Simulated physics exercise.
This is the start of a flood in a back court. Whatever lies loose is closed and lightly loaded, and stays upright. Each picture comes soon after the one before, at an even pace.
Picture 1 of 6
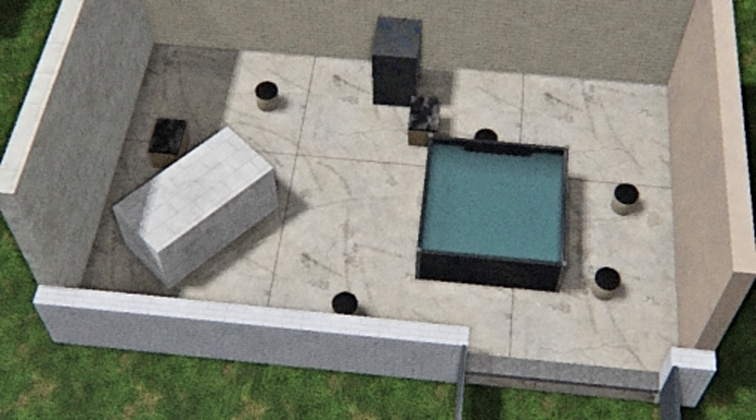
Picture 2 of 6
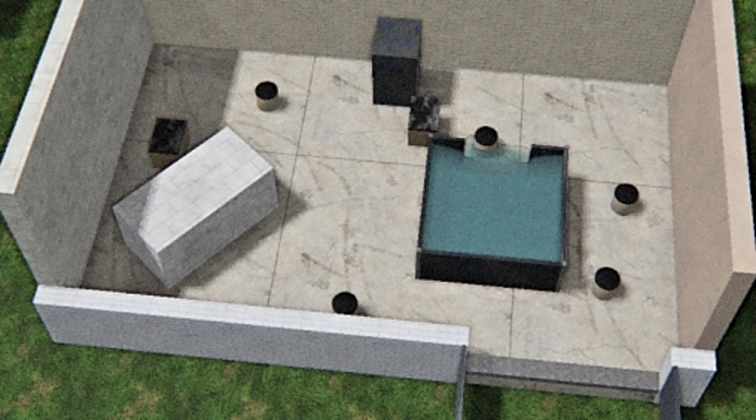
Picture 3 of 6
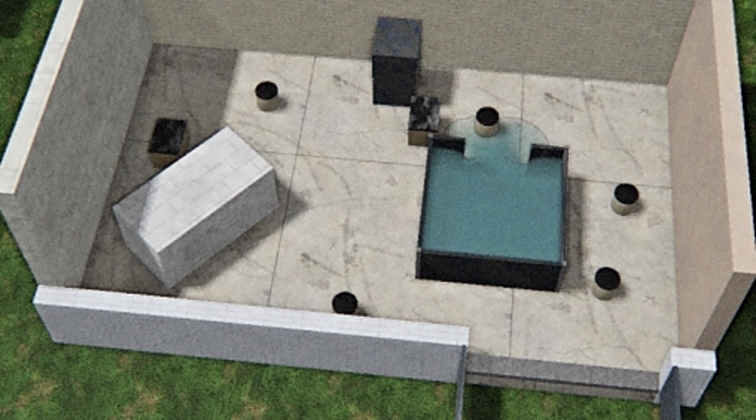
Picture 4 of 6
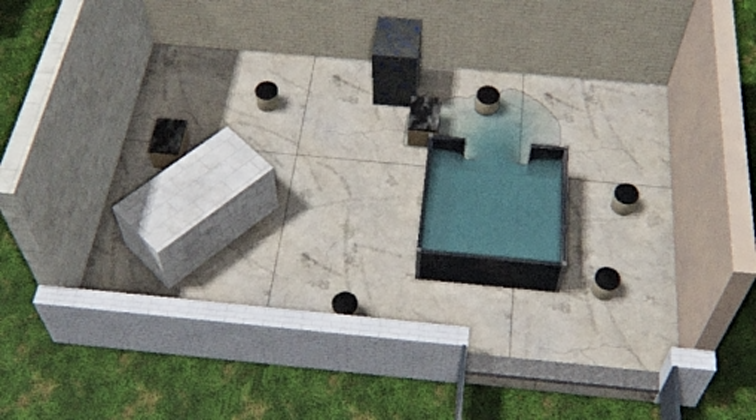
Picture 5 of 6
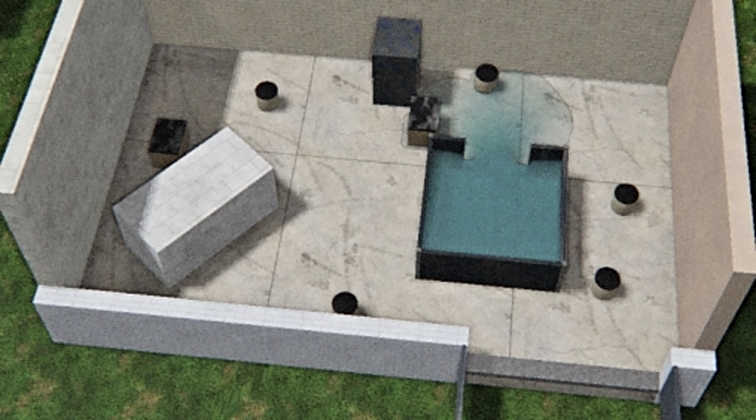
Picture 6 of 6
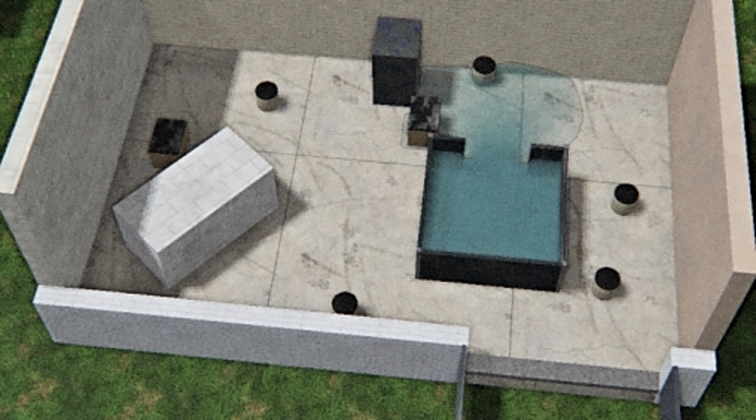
A large square tank of blue-green water with dark sides stands right of centre in a walled court of pale stone slabs edged by grass, seen from high above by a still camera. A pale block lies at left, with a dark cabinet at the back and small black-topped pails around. The tank's back wall opens, water spreads across the slabs, and one pail slides back towards the rear wall.
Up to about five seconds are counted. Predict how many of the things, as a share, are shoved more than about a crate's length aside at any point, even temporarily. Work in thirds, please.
My answer: One to two thirds.
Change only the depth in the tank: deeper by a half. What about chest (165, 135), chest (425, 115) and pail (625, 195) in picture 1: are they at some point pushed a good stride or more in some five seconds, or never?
The first stopped before it, the second reached the mark, the third reached the mark.
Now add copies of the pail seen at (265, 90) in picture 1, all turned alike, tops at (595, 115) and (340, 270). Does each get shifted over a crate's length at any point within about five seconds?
Going one by one, I'd say gets shoved clear for the first and not displaced that far for the second.
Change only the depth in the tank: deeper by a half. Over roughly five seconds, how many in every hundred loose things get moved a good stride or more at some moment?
About 70 %.
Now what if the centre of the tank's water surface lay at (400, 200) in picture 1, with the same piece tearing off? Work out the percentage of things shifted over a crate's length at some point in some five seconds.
It works out at about 60 percent.
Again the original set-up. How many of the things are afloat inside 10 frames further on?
My count is 1.
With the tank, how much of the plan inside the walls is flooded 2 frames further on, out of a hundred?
Roughly 20 %.
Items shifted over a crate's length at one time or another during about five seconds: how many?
By my reckoning the answer is 4.
A moment on, 1 of 7 are well off their spots; 1 afloat.
Next, 1 of 7 are well off their spots; 1 afloat.
Later, 2 of 7 are well off their spots; 0 afloat.
In the end, 4 of 7 are well off their spots, and 4 have been at some point; 1 afloat.
